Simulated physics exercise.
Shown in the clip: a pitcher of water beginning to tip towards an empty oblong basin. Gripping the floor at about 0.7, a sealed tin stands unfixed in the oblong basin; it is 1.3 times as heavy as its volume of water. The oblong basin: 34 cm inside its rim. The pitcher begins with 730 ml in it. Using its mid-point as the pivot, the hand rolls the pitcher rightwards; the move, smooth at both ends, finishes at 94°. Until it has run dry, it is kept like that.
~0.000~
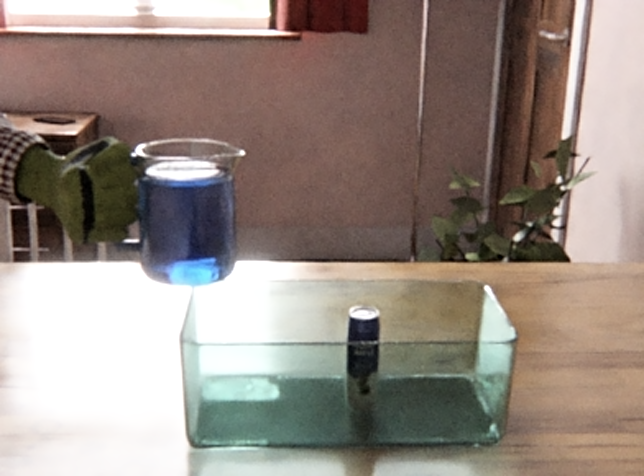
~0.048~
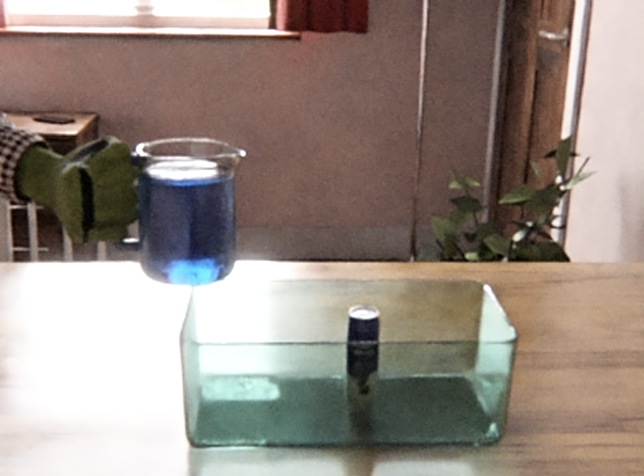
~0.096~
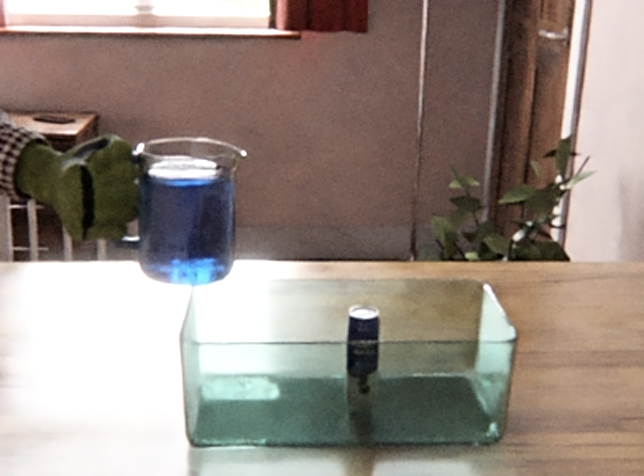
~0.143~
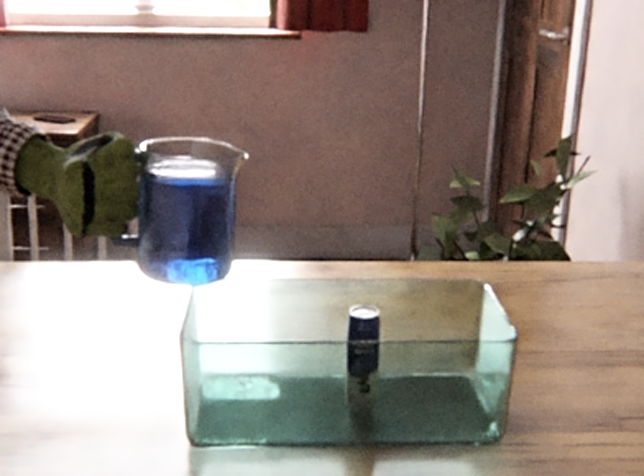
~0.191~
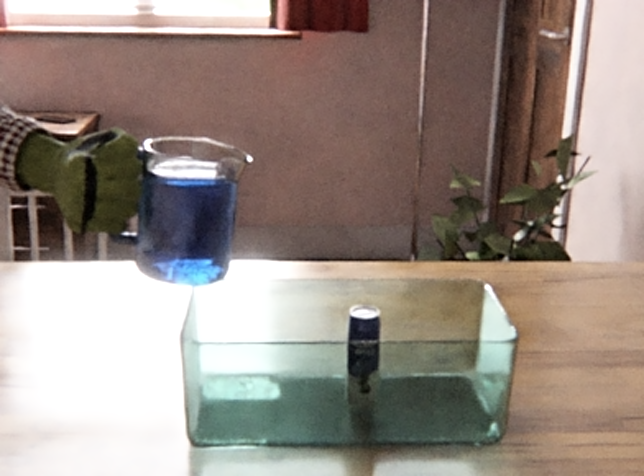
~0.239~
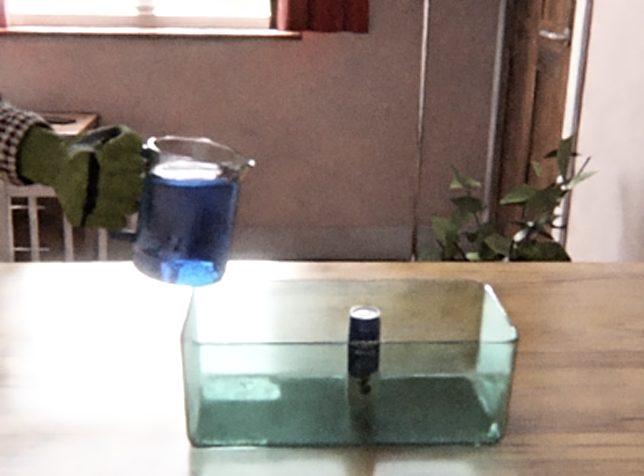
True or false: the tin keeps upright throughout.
True.
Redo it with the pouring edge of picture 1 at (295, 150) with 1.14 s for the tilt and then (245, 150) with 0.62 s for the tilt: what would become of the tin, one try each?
The tin stays vertical the first time and stays vertical the second time.
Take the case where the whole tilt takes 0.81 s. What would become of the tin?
Then it holds its balance.
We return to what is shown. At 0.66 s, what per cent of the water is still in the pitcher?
About 92 percent.
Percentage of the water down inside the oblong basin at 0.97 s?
Looks like about 30 % of the whole amount.
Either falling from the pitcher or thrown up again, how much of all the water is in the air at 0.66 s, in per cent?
I'd put it at about 7 percent.
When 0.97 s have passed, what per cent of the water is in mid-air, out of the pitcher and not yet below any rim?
I'd say some 16 per cent is in the air.
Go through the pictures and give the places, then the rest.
The first picture shows tilt 0°; pouring edge (244, 152); surface from (142, 171) to (232, 172); the oblong basin's rim runs from (186, 311) to (501, 310); the tin's top is at (364, 317).
The second picture shows tilt 0°; pouring edge (244, 152); surface from (143, 171) to (232, 172).
The third picture shows tilt 2°; pouring edge (245, 153); surface from (144, 170) to (233, 171).
The fourth picture shows tilt 4°; pouring edge (248, 155); surface from (145, 170) to (234, 171).
The fifth picture shows tilt 6°; pouring edge (251, 158); surface from (146, 170) to (237, 172).
The sixth picture shows tilt 10°; pouring edge (254, 162); surface from (148, 173) to (240, 173).
By 0.66 s the tilt is 58° and 92 per cent is still to pour; the tin stands where it began.
By 0.97 s the tilt is 89° and 54 per cent is still to pour; the tin stands where it began.
By 1.29 s the tilt is 94° and 17 per cent is still to pour; the tin stands where it began.
By 1.64 s the tilt is 94° and 5 per cent is still to pour; the tin stands where it began.
At rest the tin stands where it began.
